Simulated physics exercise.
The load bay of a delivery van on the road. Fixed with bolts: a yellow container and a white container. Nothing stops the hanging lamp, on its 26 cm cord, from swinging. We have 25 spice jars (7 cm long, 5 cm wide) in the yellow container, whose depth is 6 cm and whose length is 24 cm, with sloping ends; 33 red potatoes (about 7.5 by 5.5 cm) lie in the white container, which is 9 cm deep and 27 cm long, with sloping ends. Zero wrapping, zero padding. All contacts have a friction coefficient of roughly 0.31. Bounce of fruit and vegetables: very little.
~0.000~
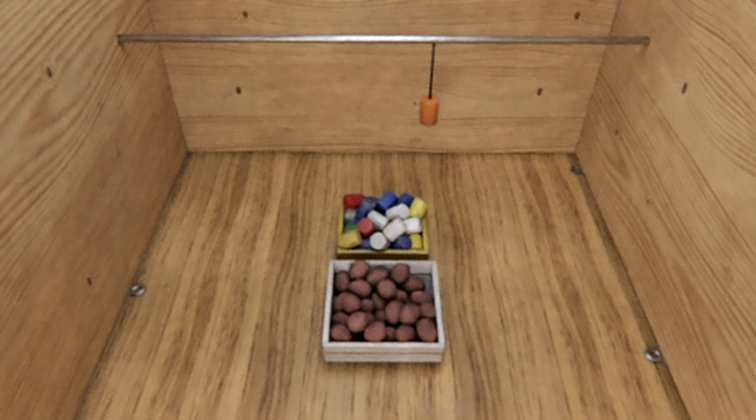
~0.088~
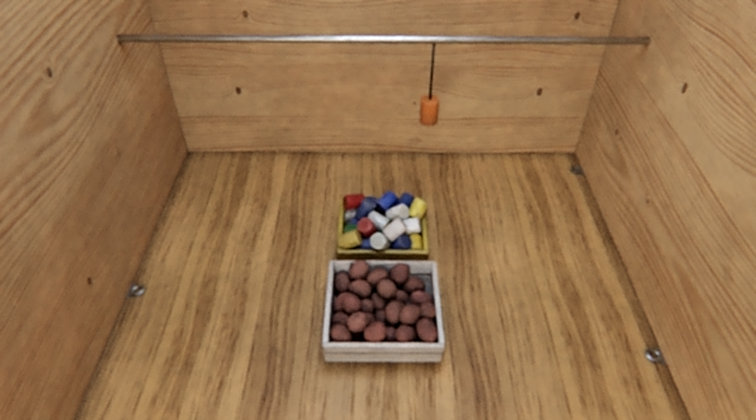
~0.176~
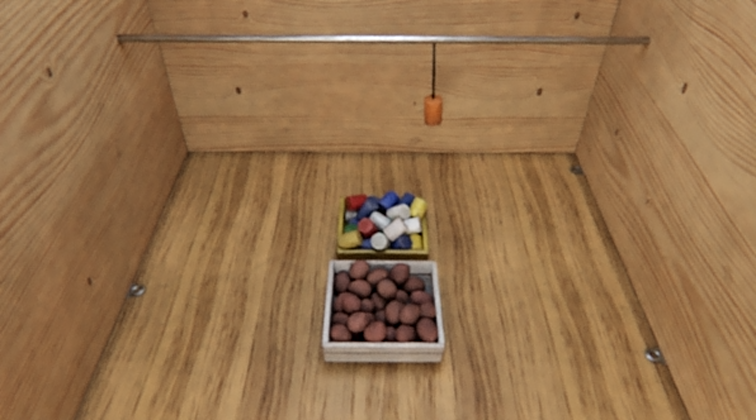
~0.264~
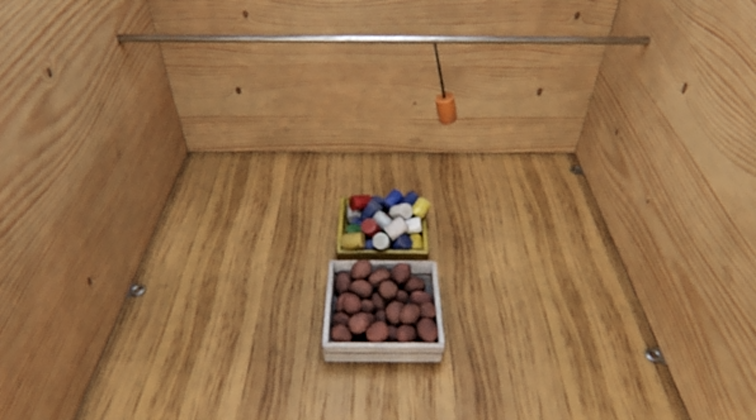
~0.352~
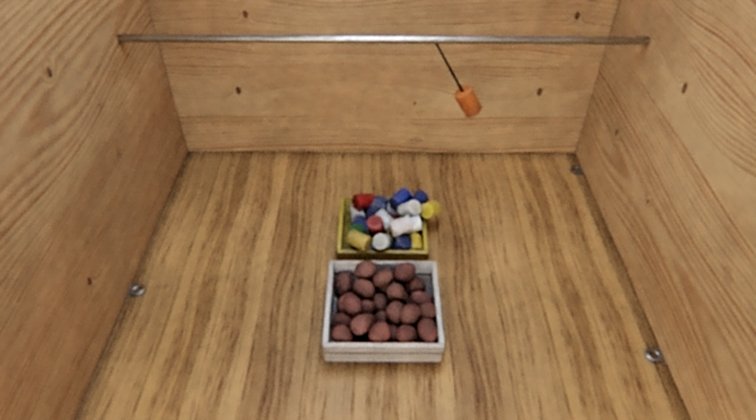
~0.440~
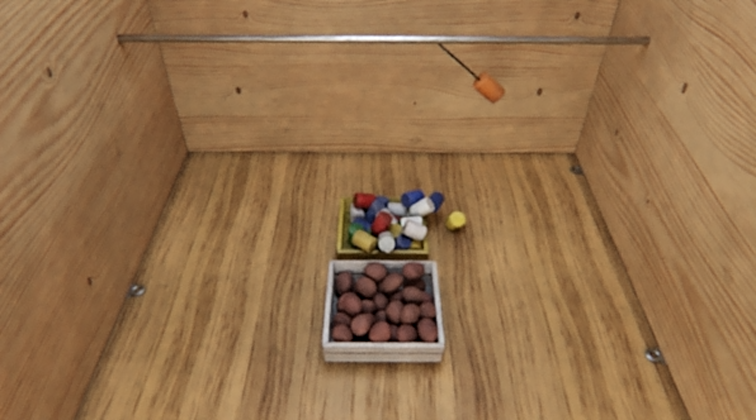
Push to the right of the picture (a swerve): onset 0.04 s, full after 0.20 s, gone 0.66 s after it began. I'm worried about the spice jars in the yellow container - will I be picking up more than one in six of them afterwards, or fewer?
I'd say the toll comes in beyond a sixth.
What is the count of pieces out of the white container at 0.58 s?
Out by then, roughly: White container 0.
After 0.58 s, yellow container 19 in, 6 out and white container 33 in, 0 out.
After 0.75 s, yellow container 18 in, 7 out and white container 33 in, 0 out.
After 0.99 s, yellow container 18 in, 7 out and white container 33 in, 0 out.
Outcome (at 1.30 s), yellow container 18 in, 7 out and white container 33 in, 0 out. Asked share, 7 of 25, 28 per cent.
